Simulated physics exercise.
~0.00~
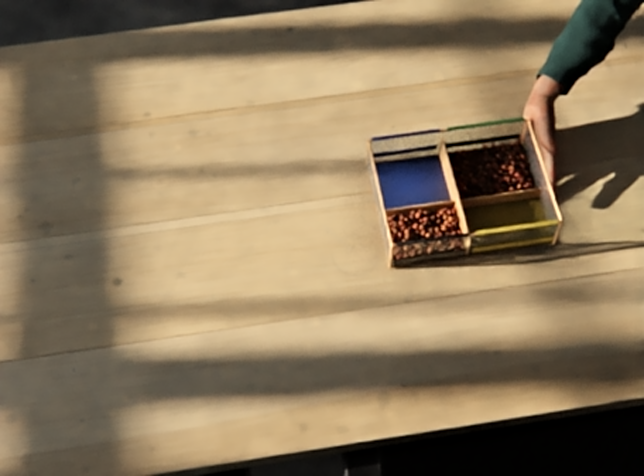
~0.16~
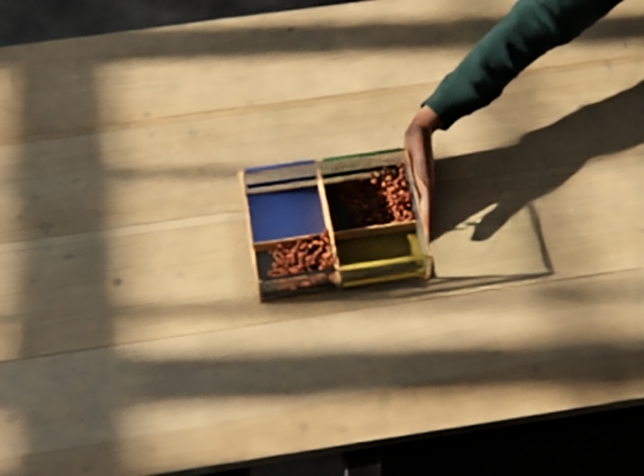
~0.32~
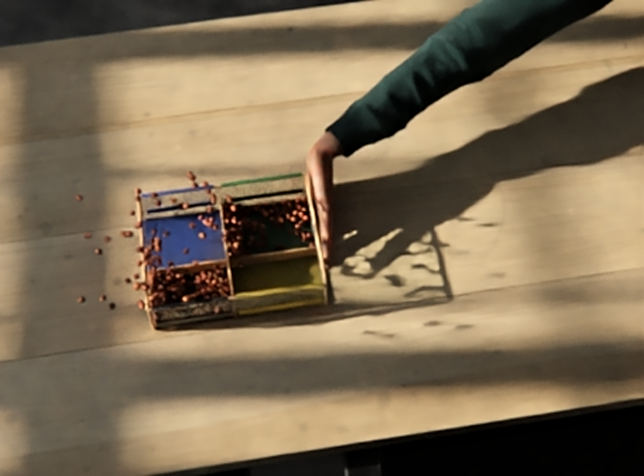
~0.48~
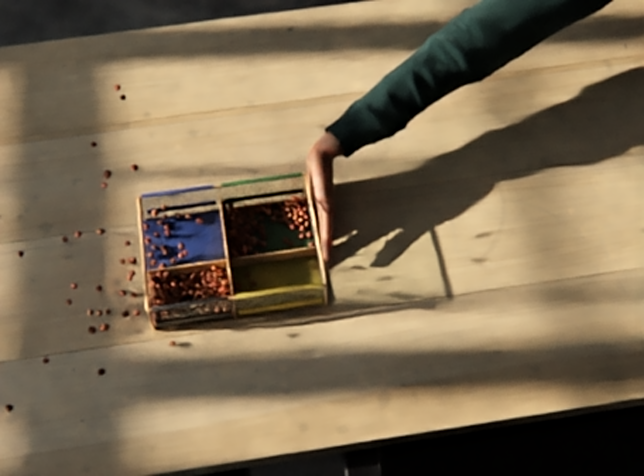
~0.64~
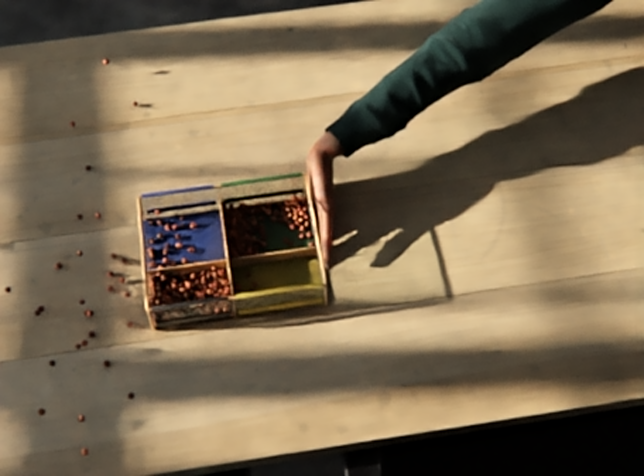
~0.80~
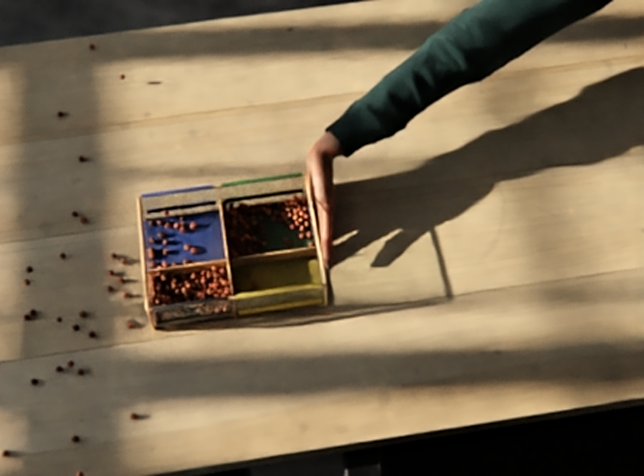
On a sunlit wooden table, a hand slides a divided tray left and stops, sending reddish-brown pellets scattering across the boards.
